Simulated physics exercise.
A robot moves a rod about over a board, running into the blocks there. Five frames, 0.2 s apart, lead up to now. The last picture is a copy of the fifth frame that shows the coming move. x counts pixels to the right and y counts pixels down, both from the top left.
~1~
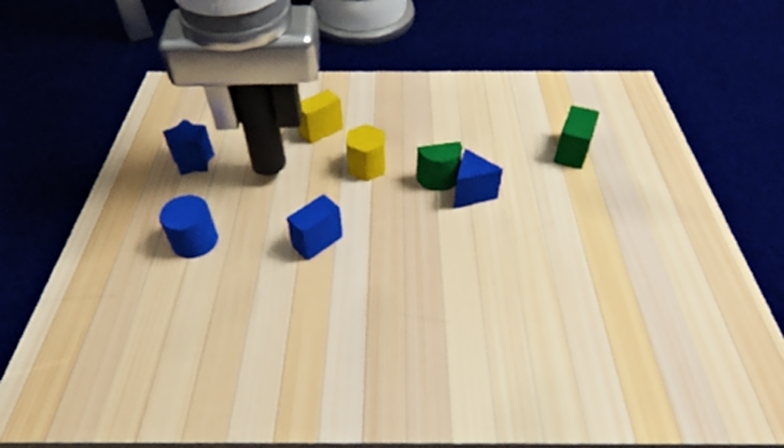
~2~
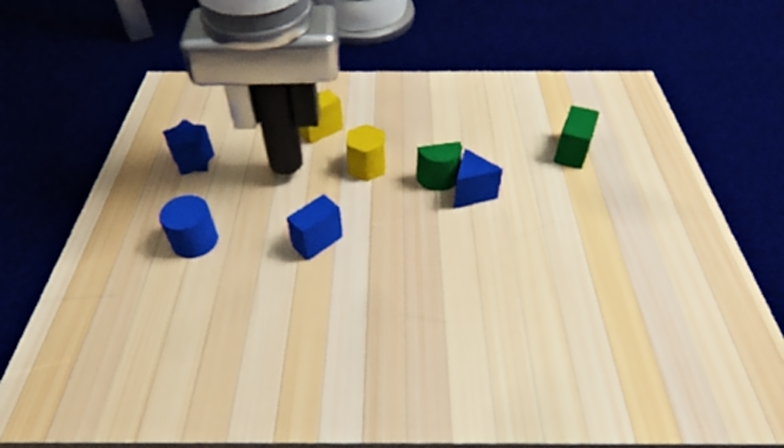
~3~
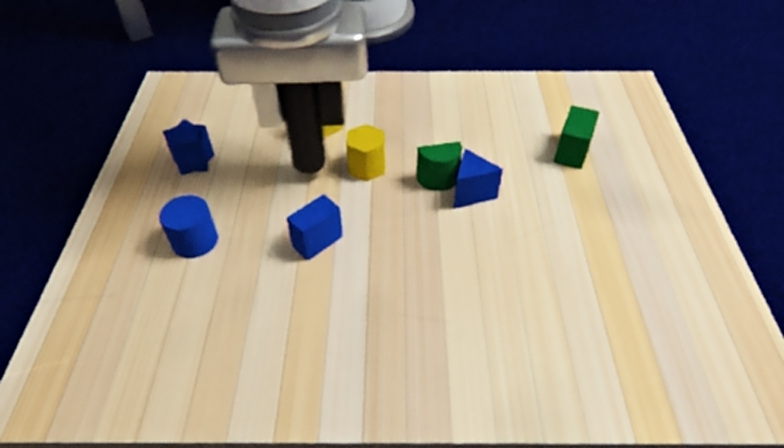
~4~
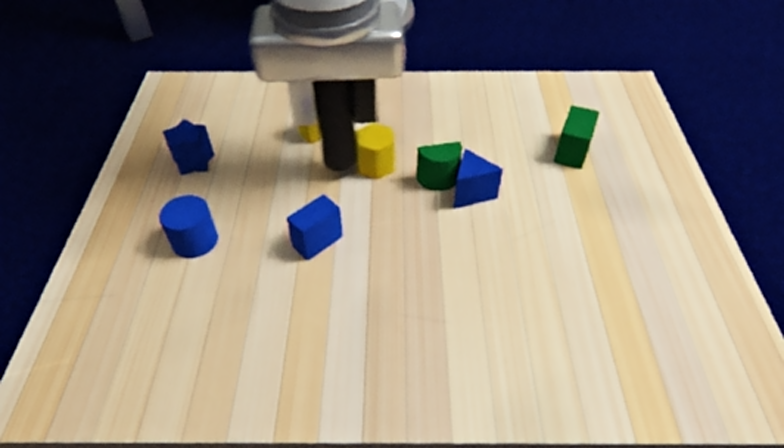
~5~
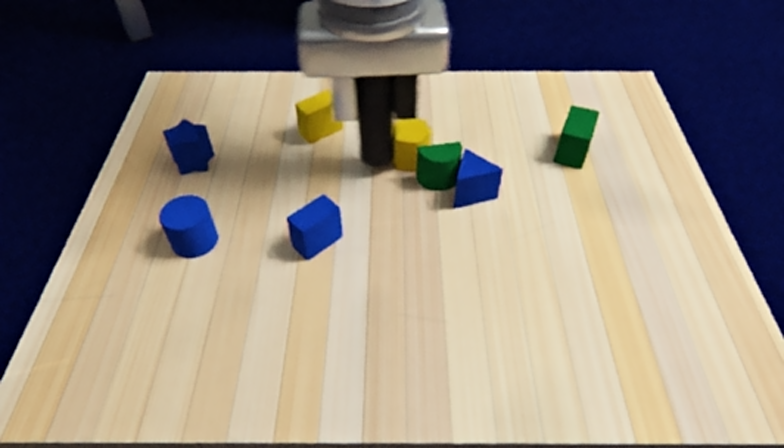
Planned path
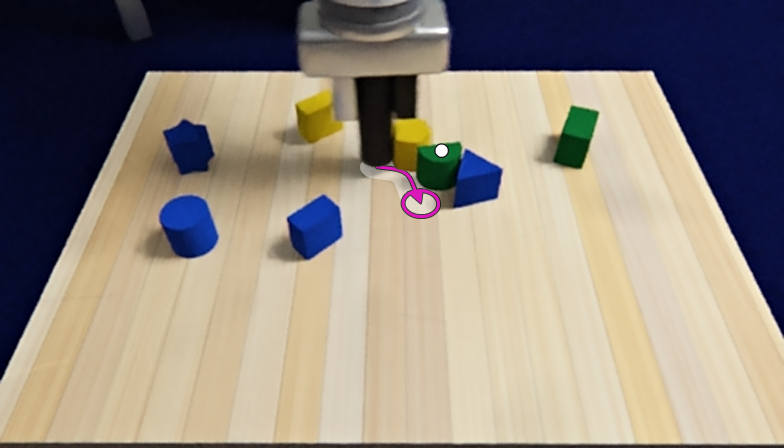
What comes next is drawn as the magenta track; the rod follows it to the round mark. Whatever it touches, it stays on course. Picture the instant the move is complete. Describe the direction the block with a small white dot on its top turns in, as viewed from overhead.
It is turned anticlockwise.
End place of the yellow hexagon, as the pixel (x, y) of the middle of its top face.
Located at (433, 127).
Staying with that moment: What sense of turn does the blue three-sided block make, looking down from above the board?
It spins with the clock.
The drawn path runs from (377, 167) over (401, 171) and (413, 186) to (421, 203); the dot is on the green half-round block.
Halfway along, rod at (410, 167); yellow hexagon at (433, 127), turned 30° anticlockwise; green half-round block at (452, 153), turned 15° anticlockwise; blue three-sided block at (480, 165), turned 15° clockwise.
At the end, rod at (421, 193); yellow oblong not moved; yellow hexagon at (433, 127), turned 30° anticlockwise; green half-round block at (452, 158), turned 80° anticlockwise; blue three-sided block at (486, 165), turned 20° clockwise.
